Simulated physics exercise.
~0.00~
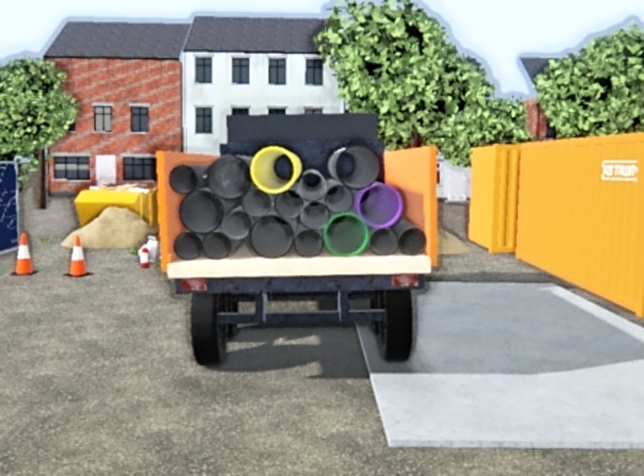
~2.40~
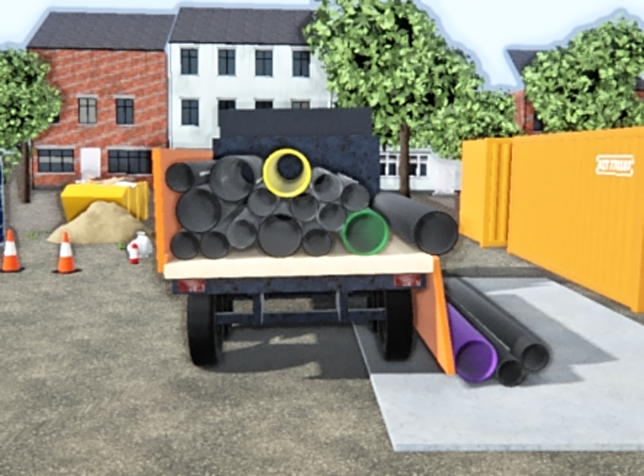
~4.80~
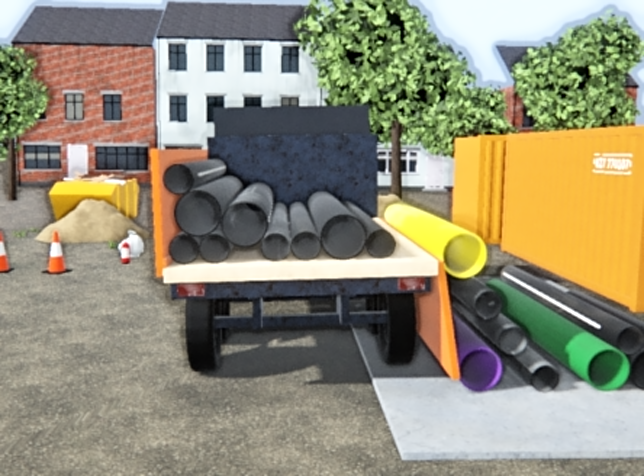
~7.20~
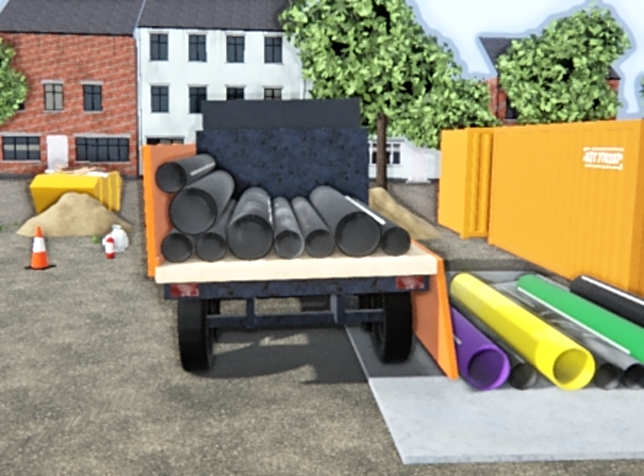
A flatbed lorry stands on a gravelly yard, seen from its tail end, with orange containers to the right and brick and white houses behind. Its deck holds a stack of dark pipes, with a yellow one near the top and green and purple ones towards the right. The right drop side swings out and down, and the purple pipe drops off with dark ones. The green pipe rolls off to the right, and the yellow one tumbles after it. Finally, the three coloured pipes lie among dark ones on the ground at the right, while several dark pipes remain against the upright left side.
